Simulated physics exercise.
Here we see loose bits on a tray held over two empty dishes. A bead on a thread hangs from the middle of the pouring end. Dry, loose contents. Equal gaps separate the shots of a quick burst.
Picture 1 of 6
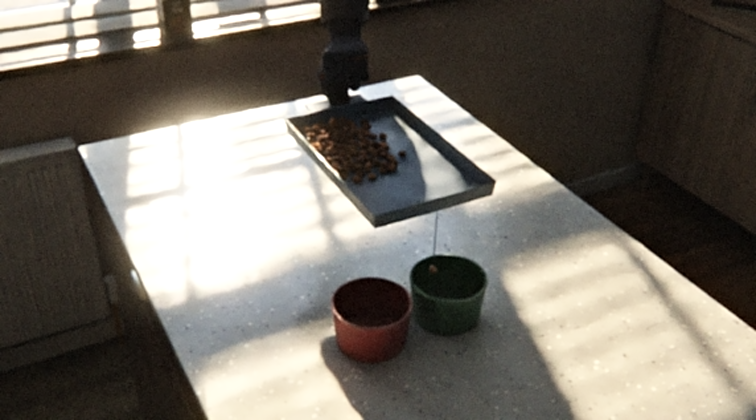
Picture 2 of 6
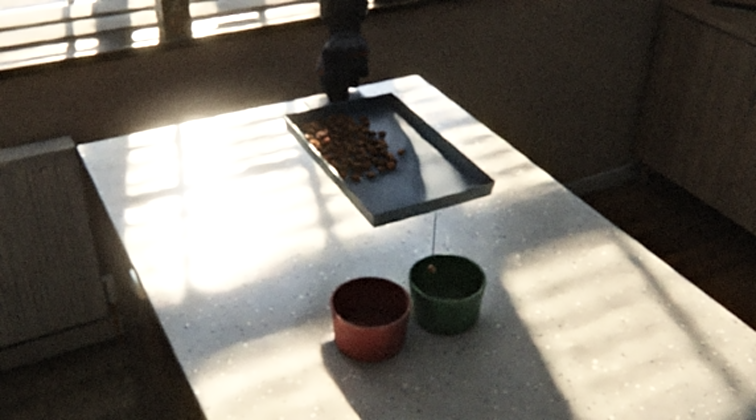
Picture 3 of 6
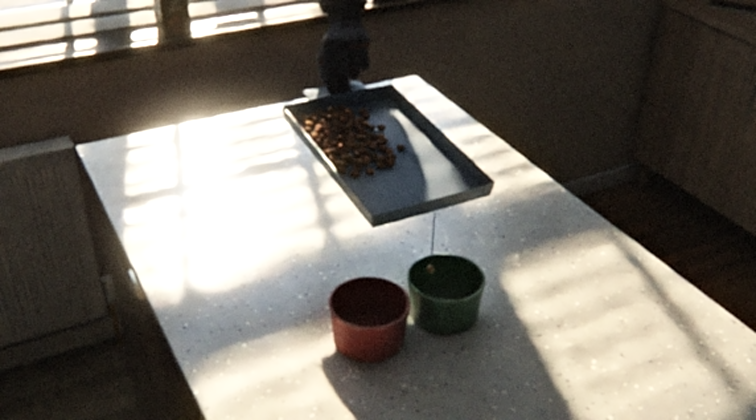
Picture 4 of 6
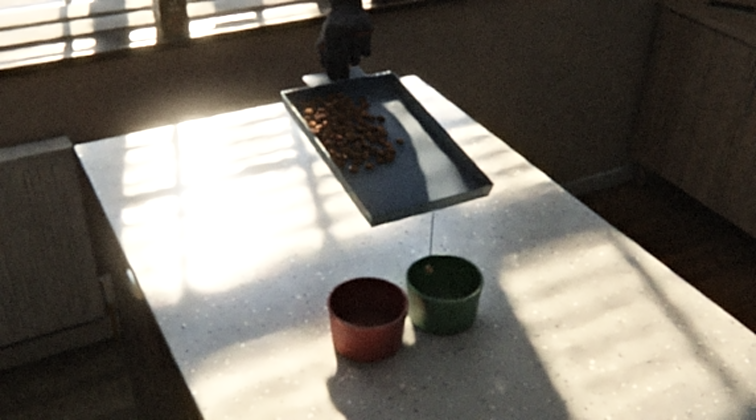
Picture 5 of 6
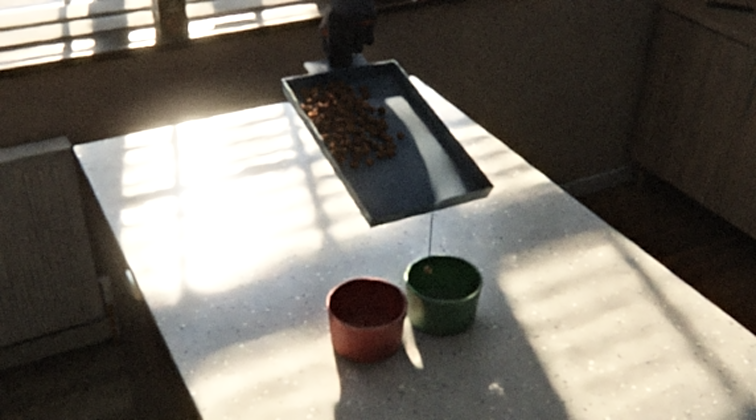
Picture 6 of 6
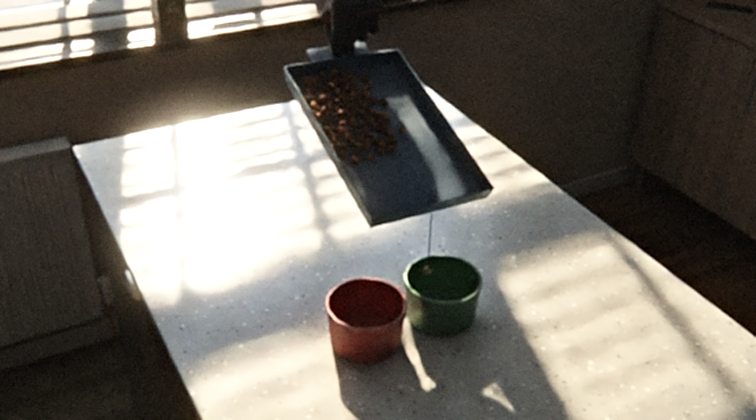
On a pale speckled table in striped sunlight, a dark mechanical arm gradually raised the far end of a tray of brown bits above a red bowl and a green one, steepening its tilt.
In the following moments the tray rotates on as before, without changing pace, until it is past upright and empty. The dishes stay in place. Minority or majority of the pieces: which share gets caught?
In the end the dishes save the lesser share of it.
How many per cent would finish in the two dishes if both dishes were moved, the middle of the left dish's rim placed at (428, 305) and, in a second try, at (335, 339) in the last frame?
80 %, 40 %.
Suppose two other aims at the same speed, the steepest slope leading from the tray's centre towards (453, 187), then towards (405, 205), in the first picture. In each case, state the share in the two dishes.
30 per cent, then 50 per cent.
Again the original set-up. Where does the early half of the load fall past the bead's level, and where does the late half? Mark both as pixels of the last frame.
Earlier portion about (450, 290); later portion about (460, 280).
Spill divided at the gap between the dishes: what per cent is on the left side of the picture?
Estimate: Near 10 per cent.
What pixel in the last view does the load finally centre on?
About (465, 347).
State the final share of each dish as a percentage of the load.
Left dish: 0 %, right dish: 20 %.
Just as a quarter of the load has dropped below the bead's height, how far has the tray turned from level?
75°, roughly.
Just after the last frame, tray tipped steeply; almost all on the tray; just a few in the air.
A moment on, tray tipped right over; roughly half on the tray; just a few in the left dish; just a few in the right dish; roughly a third outside both; just a few in the air.
Further on, tray tipped past a quarter turn; just a few in the left dish; roughly a quarter in the right dish; the larger part outside both.
When it is over, tray tipped past a quarter turn; just a few in the left dish; roughly a quarter in the right dish; the larger part outside both.
